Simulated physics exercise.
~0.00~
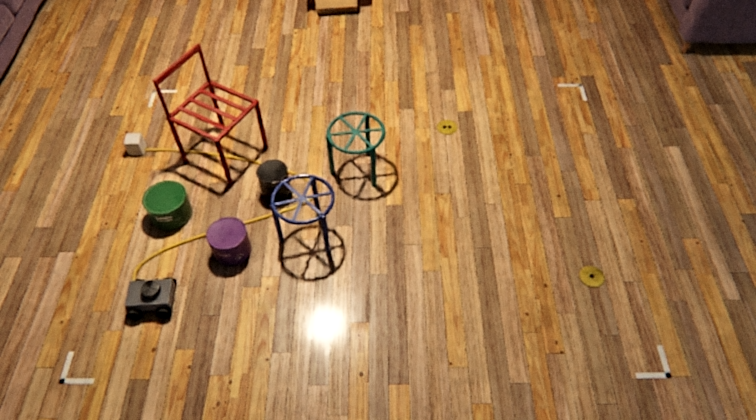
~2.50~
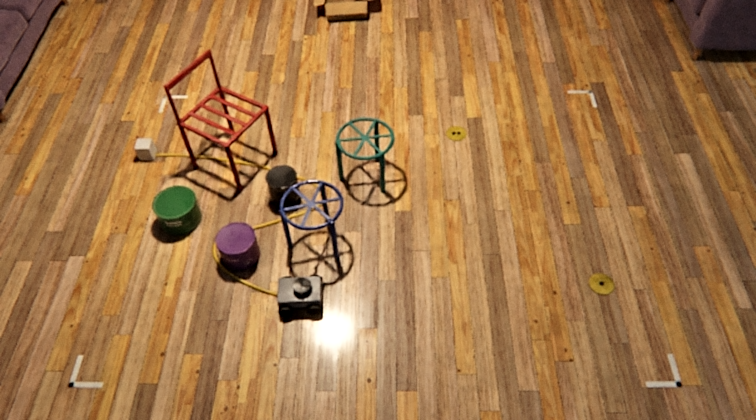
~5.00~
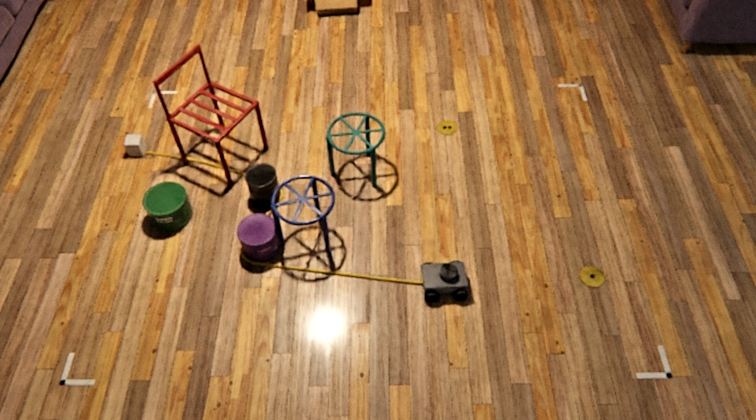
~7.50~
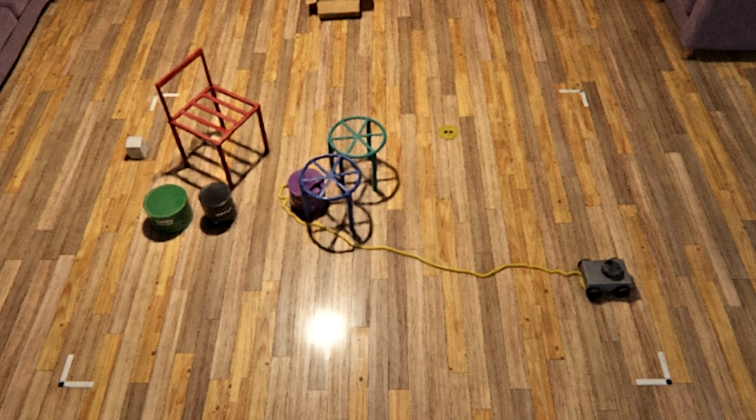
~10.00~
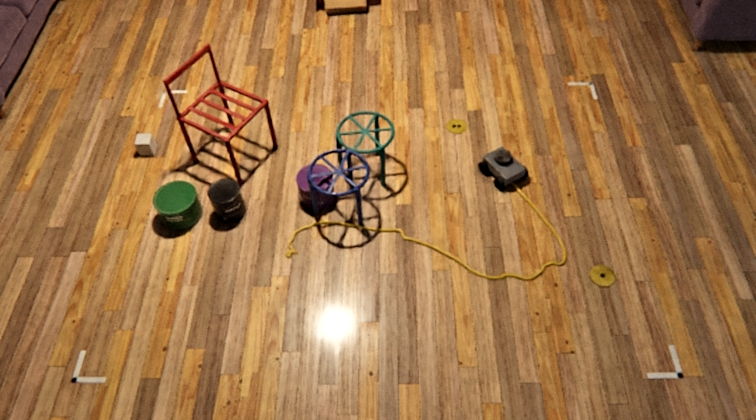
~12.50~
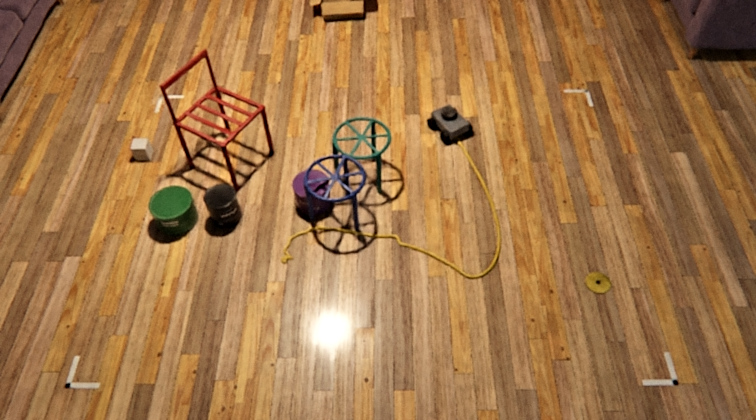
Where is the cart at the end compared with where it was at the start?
It starts at the lower left, in front of the green bin, and ends farther back and to the right, just beyond the teal stool.
